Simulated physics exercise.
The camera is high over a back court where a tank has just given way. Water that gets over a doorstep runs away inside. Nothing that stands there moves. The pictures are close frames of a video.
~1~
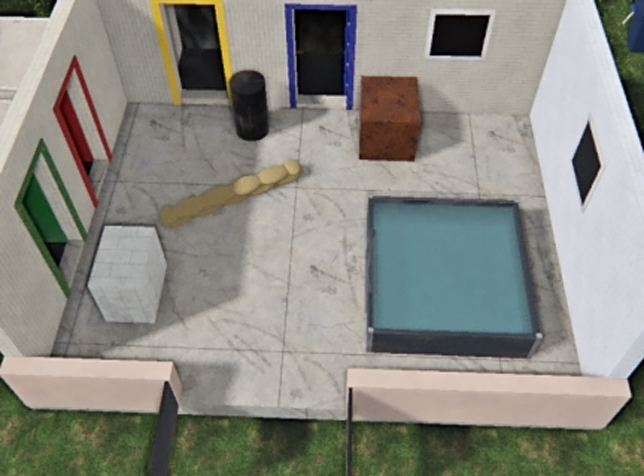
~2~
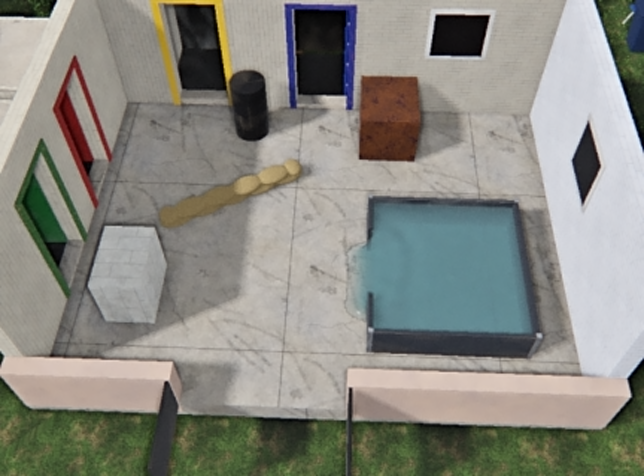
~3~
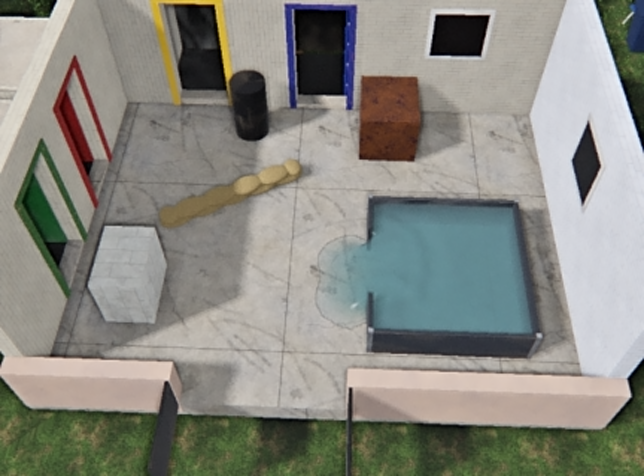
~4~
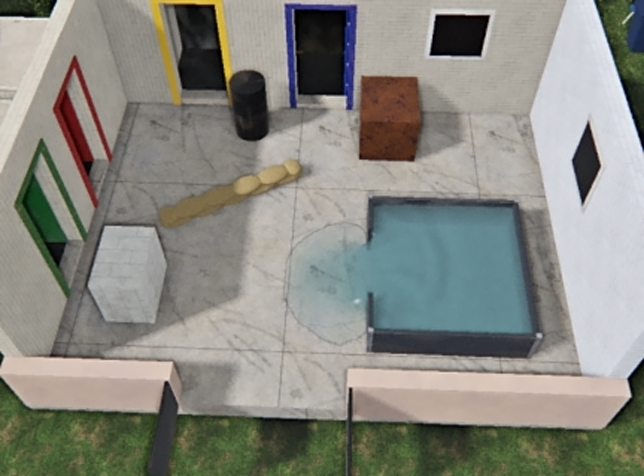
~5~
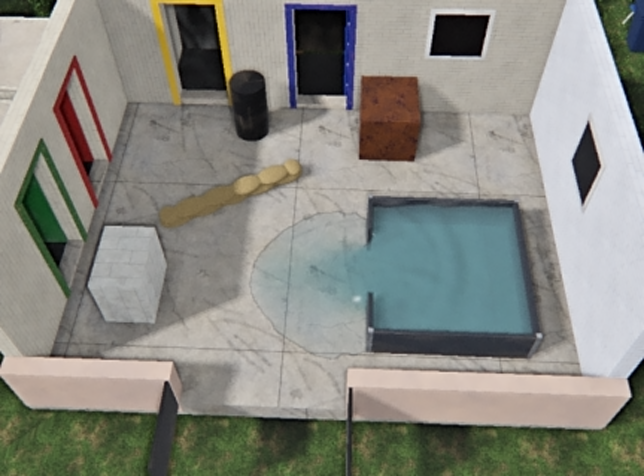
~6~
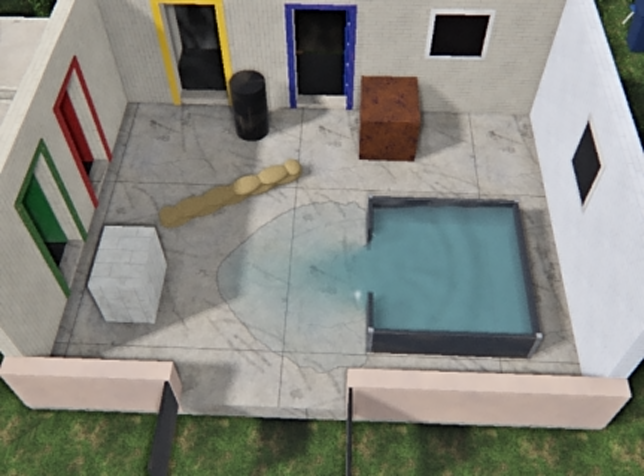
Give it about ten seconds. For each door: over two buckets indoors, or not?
In the end: The green door takes more than that; the blue door stays under that; the yellow door stays under that; the red door stays under that.
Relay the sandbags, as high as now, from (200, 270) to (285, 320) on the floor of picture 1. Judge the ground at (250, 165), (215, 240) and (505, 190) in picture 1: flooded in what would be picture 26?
In turn: Covered, covered, free of water.
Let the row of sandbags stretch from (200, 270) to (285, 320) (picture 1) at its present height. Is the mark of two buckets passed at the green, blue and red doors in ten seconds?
My reading: Green door stays under, blue door lets less in, red door passes that mark.
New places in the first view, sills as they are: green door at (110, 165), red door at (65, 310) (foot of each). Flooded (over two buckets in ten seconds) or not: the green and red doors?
My reading: Green door keeps below it, red door lets more in.
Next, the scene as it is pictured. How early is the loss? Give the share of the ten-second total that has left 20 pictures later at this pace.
About 20 per cent.
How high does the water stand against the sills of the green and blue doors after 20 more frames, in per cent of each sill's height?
In turn 200 and 0 per cent.
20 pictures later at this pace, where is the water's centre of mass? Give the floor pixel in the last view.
At about (329, 279).
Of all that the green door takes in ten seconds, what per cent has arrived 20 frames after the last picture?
Near 35 in a hundred.
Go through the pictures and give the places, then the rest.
The first picture shows the open tank at (448, 265) is whole and still.
In the second picture, water pours out at (371, 276) and has run to (361, 247).
In the third picture, the front is at (330, 249), out from the gap at (371, 277).
In the fourth picture, water pours out at (371, 277) and has run to (291, 298).
In the fifth picture, the front is at (257, 273), out from the gap at (371, 277).
In the sixth picture, the front is at (225, 268), out from the gap at (371, 275).
A moment on, water covers 25 % of the floor; the green door not reached, the blue door not reached, the yellow door not reached, the red door not reached.
Next, water covers 30 % of the floor; the green door wet at the sill, nothing in, the blue door not reached, the yellow door not reached, the red door not reached.
Then, water covers 45 % of the floor; the green door over two buckets in, the blue door not reached, the yellow door not reached, the red door wet at the sill, nothing in.
Later, water covers 60 % of the floor; the green door over two buckets in, the blue door wet at the sill, nothing in, the yellow door wet at the sill, nothing in, the red door under two buckets in.
In the end, water covers 80 % of the floor; the green door far over two buckets in, the blue door wet at the sill, nothing in, the yellow door wet at the sill, nothing in, the red door under two buckets in.
